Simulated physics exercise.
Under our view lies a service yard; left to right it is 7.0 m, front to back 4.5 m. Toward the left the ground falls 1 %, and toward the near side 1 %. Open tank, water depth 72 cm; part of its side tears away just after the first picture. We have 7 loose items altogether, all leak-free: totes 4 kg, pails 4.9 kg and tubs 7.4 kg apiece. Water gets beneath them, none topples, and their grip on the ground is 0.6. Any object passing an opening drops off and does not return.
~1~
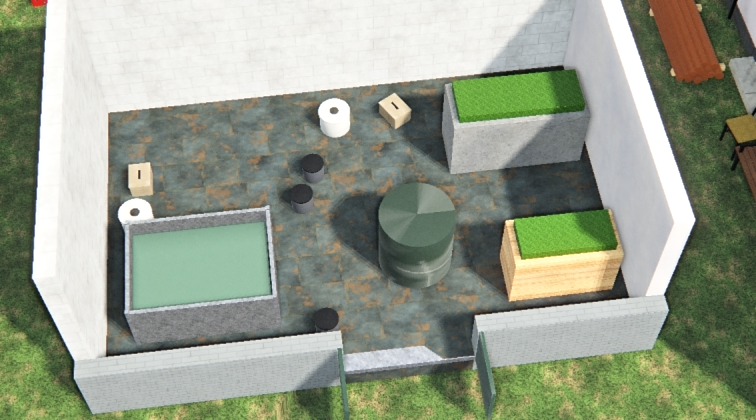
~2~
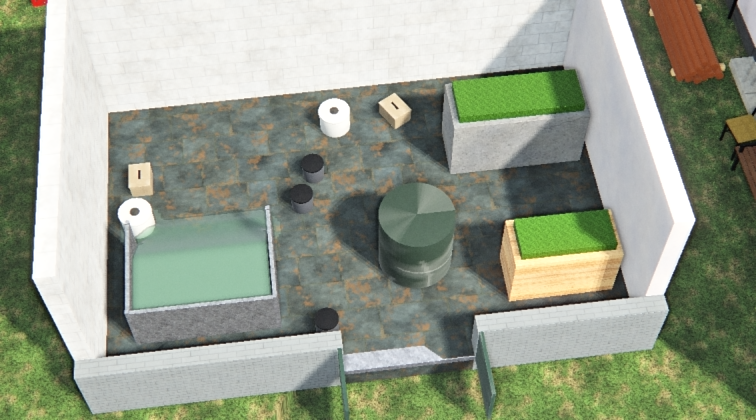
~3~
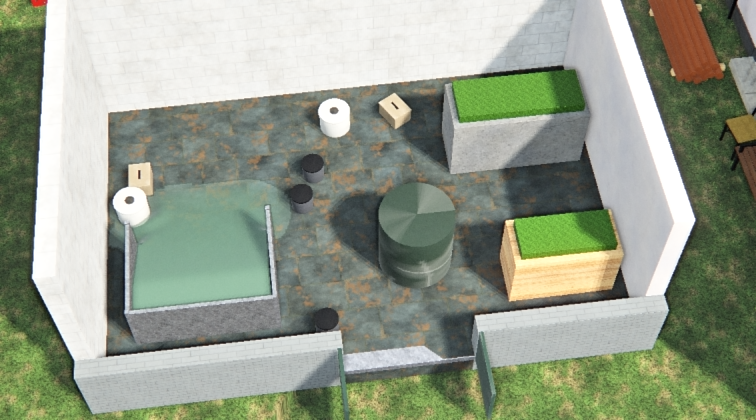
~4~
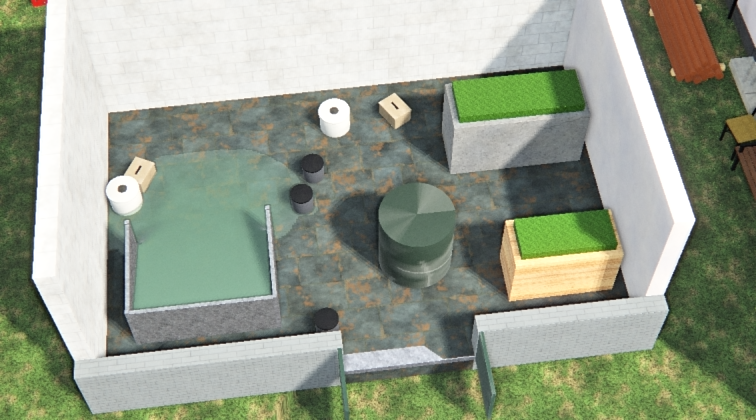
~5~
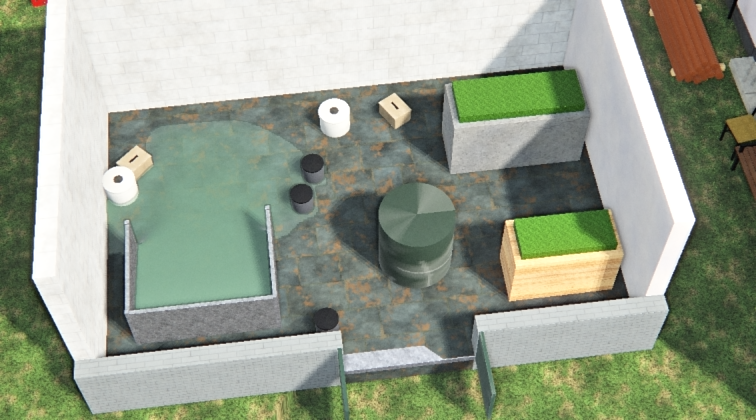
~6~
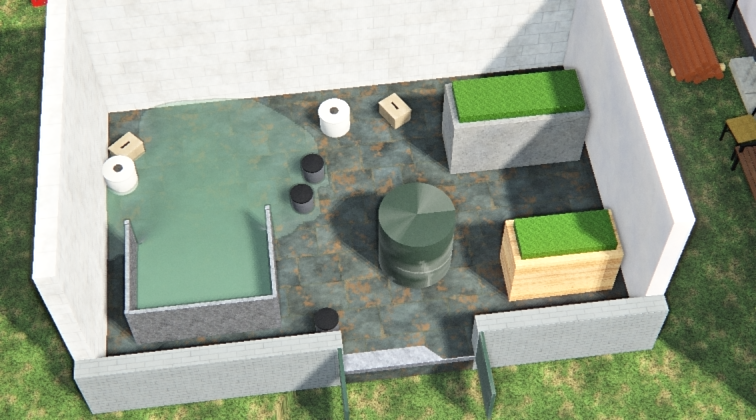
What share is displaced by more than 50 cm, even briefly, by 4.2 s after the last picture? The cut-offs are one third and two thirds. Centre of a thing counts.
The share is at least two thirds.
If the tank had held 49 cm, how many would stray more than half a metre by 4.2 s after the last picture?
Count under that change: 6.
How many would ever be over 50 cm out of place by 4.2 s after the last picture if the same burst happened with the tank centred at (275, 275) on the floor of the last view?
Result: 6.
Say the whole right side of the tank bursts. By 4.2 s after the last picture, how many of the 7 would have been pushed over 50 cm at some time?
You'd get 3 in that case.
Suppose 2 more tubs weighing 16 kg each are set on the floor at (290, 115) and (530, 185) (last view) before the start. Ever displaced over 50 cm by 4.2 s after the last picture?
Outcome: Breaks the threshold first, stays within second.
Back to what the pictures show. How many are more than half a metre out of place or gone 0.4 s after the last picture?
By that point, 2.
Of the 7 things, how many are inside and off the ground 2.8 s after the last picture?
At that time, 3.
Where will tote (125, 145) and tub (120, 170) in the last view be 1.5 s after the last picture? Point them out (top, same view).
About (130, 108) for the first and (153, 142) for the second.
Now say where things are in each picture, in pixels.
The first picture shows a tub at (135, 212) rests on the ground; a tote at (140, 175) rests on the ground; water covers 2.3 m2; 0 of 7 have shifted.
The second picture shows a tub at (135, 212), on the bottom; a tote at (140, 175), on the bottom; 3.3 m2 under water; 0 of 7 have shifted.
The third picture shows a tub at (130, 200), on the bottom, 21 cm from its start; a tote at (140, 175), on the bottom; water covers 4.5 m2; 1 of 7 have shifted.
The fourth picture shows a tub at (123, 189), on the bottom, 44 cm from its start; a tote at (138, 170), on the bottom, 8 cm from its start; water covers 5.9 m2; 2 of 7 have shifted.
The fifth picture shows a tub at (118, 179), on the bottom, 61 cm from its start; a tote at (134, 159) rests on the ground, 29 cm from its start; water covers 7.4 m2; 2 of 7 have shifted.
The sixth picture shows a tub at (118, 168), afloat, 78 cm from its start; a tote at (125, 145) rests on the ground, 58 cm from its start; 8.9 m2 under water; 2 of 7 have shifted.
Then, 0.4 s after the last picture 2 of 7 are over 50 cm from their spots; 2 afloat.
Then, 1.5 s after the last picture 3 of 7 are over 50 cm from their spots; 2 afloat.
Then, 2.8 s after the last picture 5 of 7 are over 50 cm from their spots; 3 afloat.
Then, 4.2 s after the last picture 5 of 7 are over 50 cm from their spots, and 6 have been at some point; 4 afloat.
